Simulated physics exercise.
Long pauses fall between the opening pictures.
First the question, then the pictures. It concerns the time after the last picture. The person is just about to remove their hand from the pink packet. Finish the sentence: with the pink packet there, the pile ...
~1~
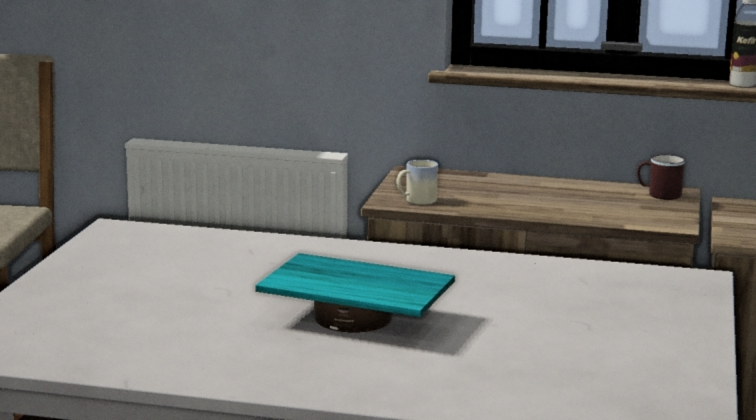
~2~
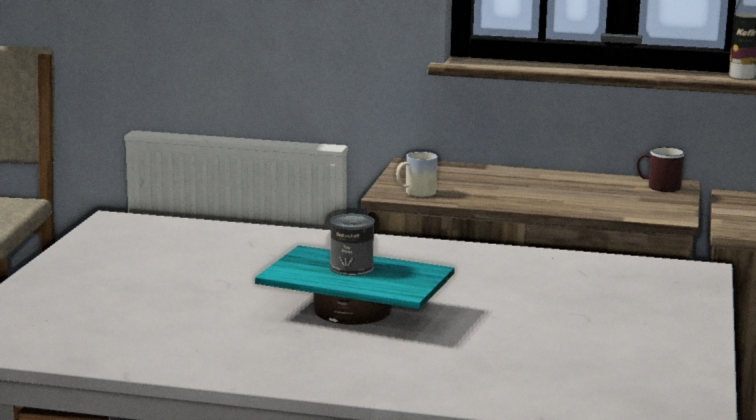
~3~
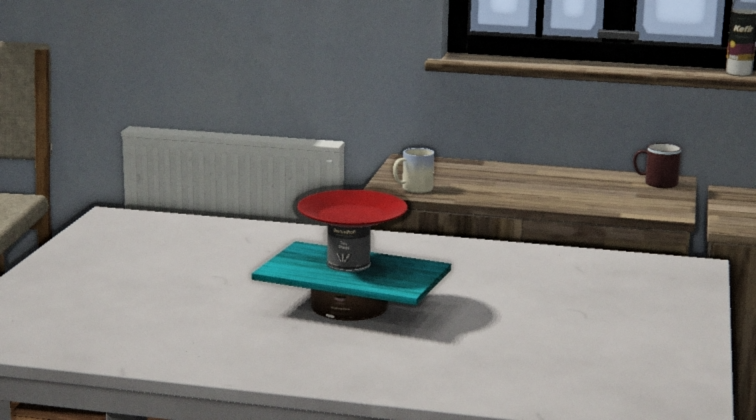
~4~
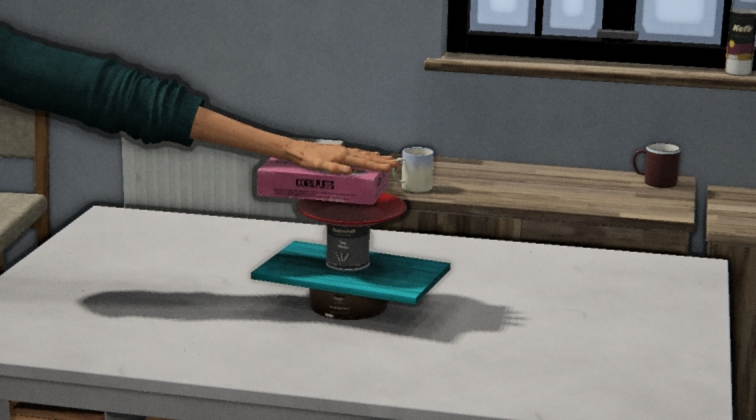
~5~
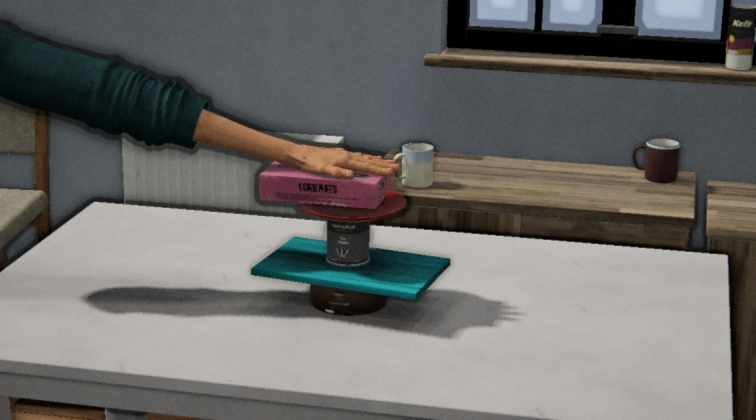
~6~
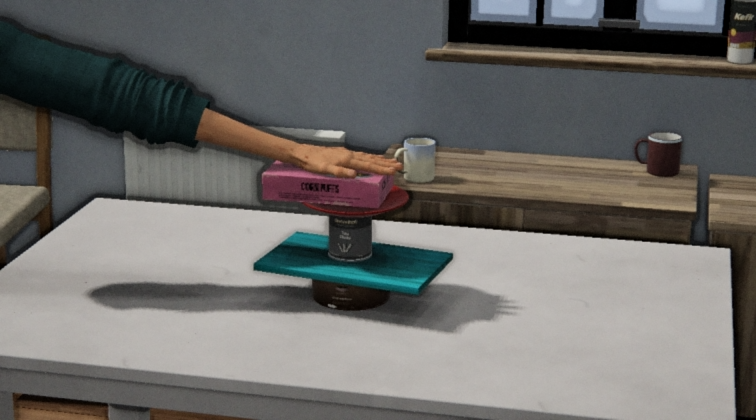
The pile stands firm.
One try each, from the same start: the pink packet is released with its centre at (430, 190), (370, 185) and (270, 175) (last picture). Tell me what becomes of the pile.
First, it gives way; second, it keeps its balance; third, it gives way.
Then, 0.20 s past the last view, nothing moves.
Then, 0.50 s past the last view, pink packet resting near (329, 181).
Finally, all 5 still in place. Final places as the last picture's camera would see them, pink packet near (329, 181). The pile keeps its balance.
